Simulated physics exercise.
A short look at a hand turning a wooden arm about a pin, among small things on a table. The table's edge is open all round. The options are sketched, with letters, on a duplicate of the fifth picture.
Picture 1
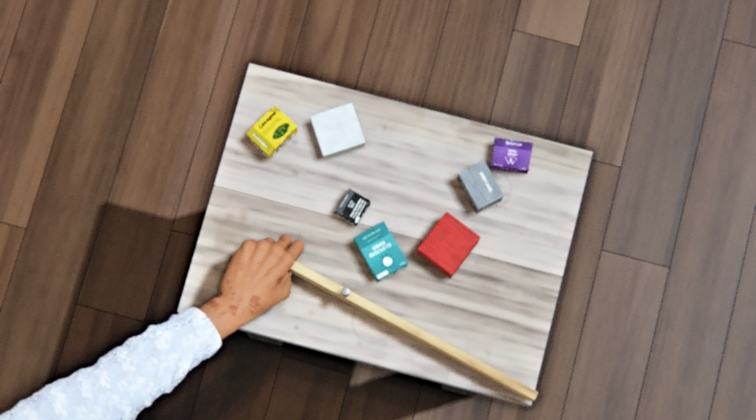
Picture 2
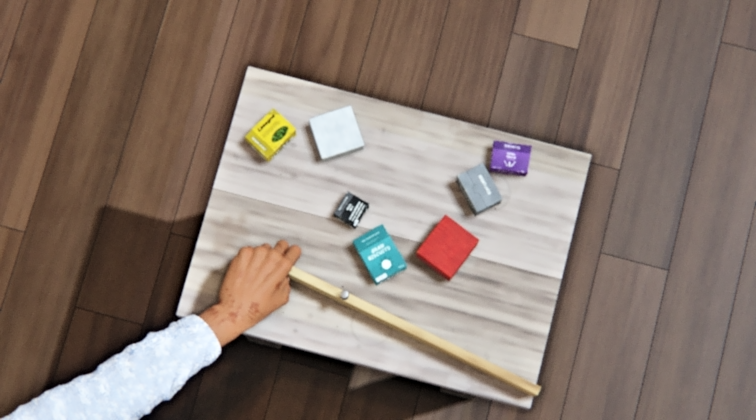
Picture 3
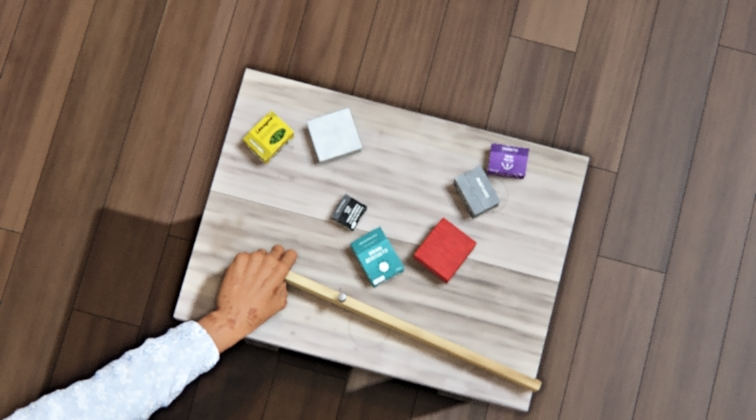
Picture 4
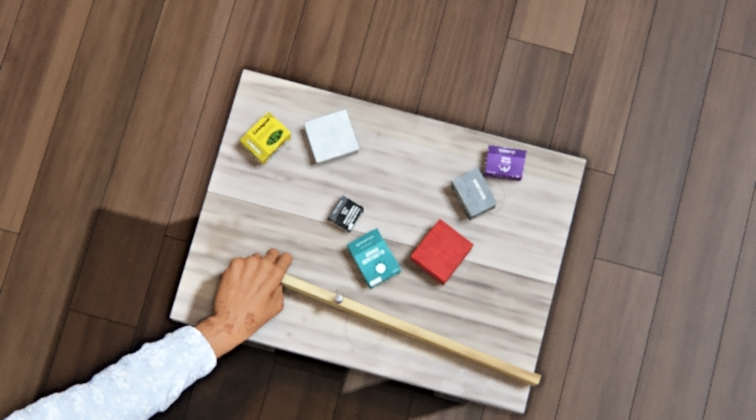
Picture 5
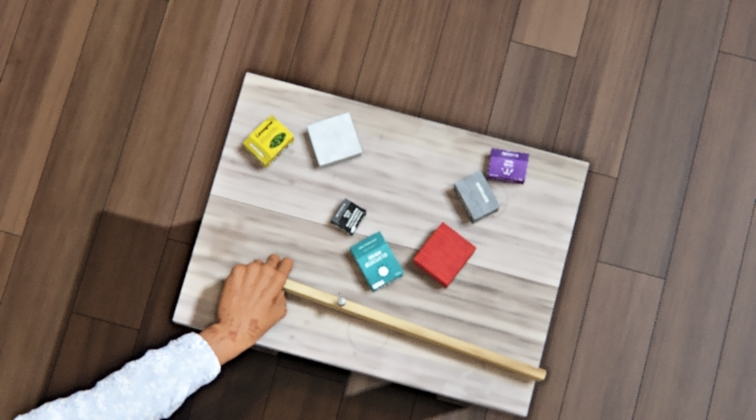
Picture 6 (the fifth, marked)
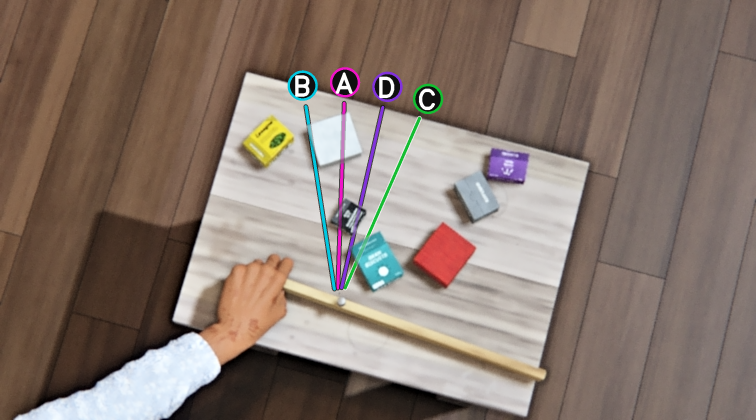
Hand turning a wooden arm very slightly about a pin on a table, with seven small boxes and blocks lying still.
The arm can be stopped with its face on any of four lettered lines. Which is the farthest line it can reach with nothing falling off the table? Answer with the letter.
Line A.
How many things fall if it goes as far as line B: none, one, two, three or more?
By then, one.
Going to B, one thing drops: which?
It is the yellow packet.
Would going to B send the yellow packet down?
By then, yes.
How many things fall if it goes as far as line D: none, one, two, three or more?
The count is none.
On the copy, A at (341, 195); B at (320, 197); C at (383, 202); D at (362, 197).
On A. First, arm (446, 267); red block (442, 235); purple box (508, 167).
Then, arm (400, 210); purple box (507, 152); grey packet (411, 148).
Finally, arm (345, 194); purple box (507, 152); yellow packet (239, 140); nothing has fallen.
By contrast, B drops the yellow packet; C is safe but short; D is safe but short.
